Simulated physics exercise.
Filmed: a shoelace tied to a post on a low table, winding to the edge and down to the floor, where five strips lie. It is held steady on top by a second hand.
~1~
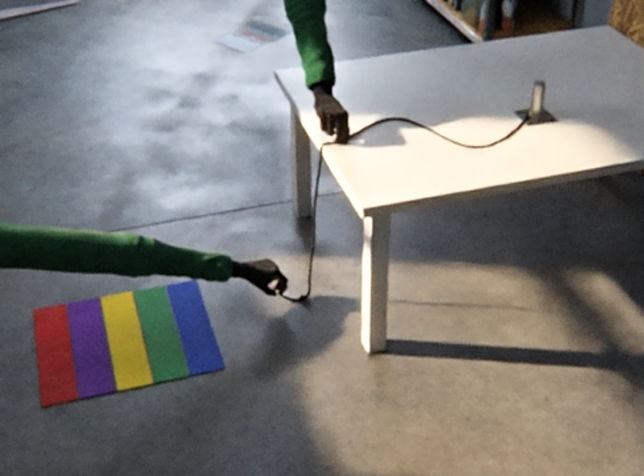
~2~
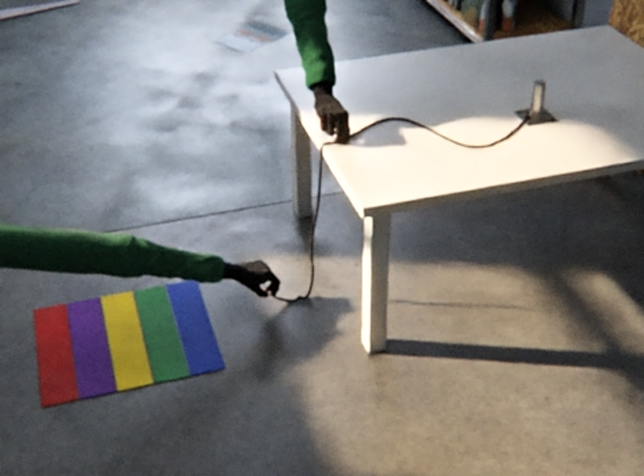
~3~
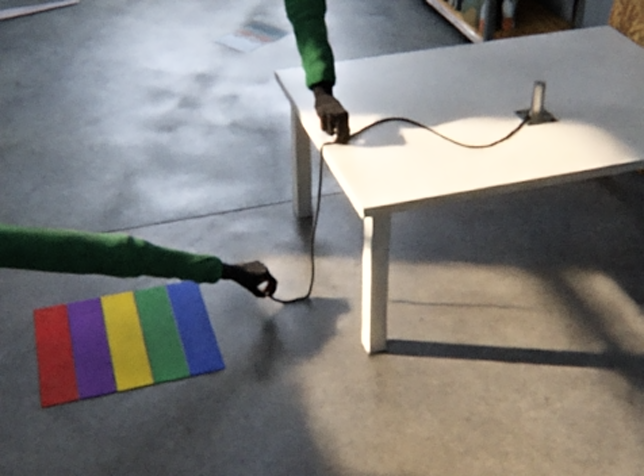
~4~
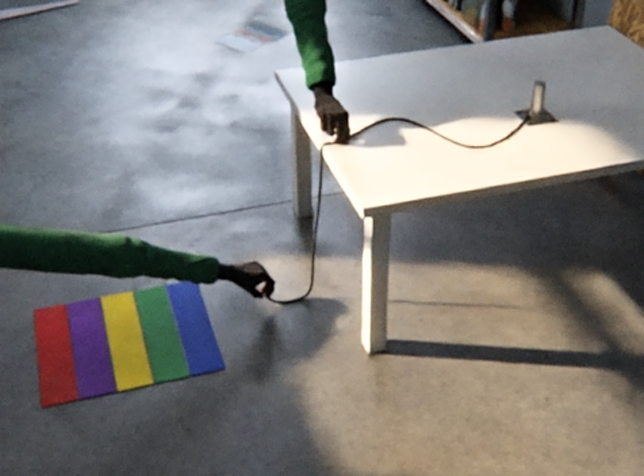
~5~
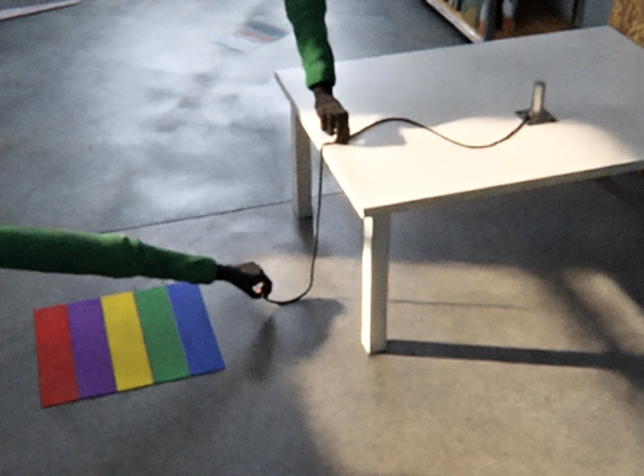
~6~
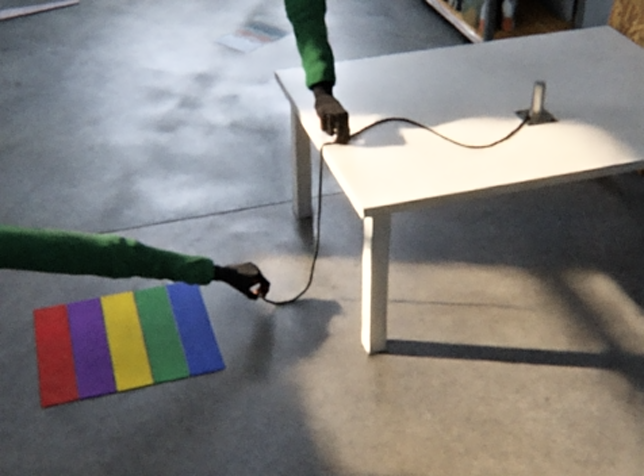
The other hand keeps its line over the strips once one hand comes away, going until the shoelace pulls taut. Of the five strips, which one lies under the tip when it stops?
The purple strip.
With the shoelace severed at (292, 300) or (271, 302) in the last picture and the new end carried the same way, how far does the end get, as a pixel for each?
In turn, around (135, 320) and around (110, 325).
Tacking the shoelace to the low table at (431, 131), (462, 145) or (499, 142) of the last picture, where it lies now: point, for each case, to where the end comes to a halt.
Roughly (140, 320), (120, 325) and (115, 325), in that order.
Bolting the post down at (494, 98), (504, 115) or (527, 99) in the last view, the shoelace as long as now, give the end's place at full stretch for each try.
Places per try: (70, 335); (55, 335); (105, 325).
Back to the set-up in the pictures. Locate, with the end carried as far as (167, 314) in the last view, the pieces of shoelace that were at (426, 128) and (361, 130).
You'll find them at (390, 142) and (322, 162).
A little later, end near (167, 314); over green.
Next, end near (119, 323); over yellow.
When it is tight, end near (89, 329); over purple. It gets as far as the purple strip.
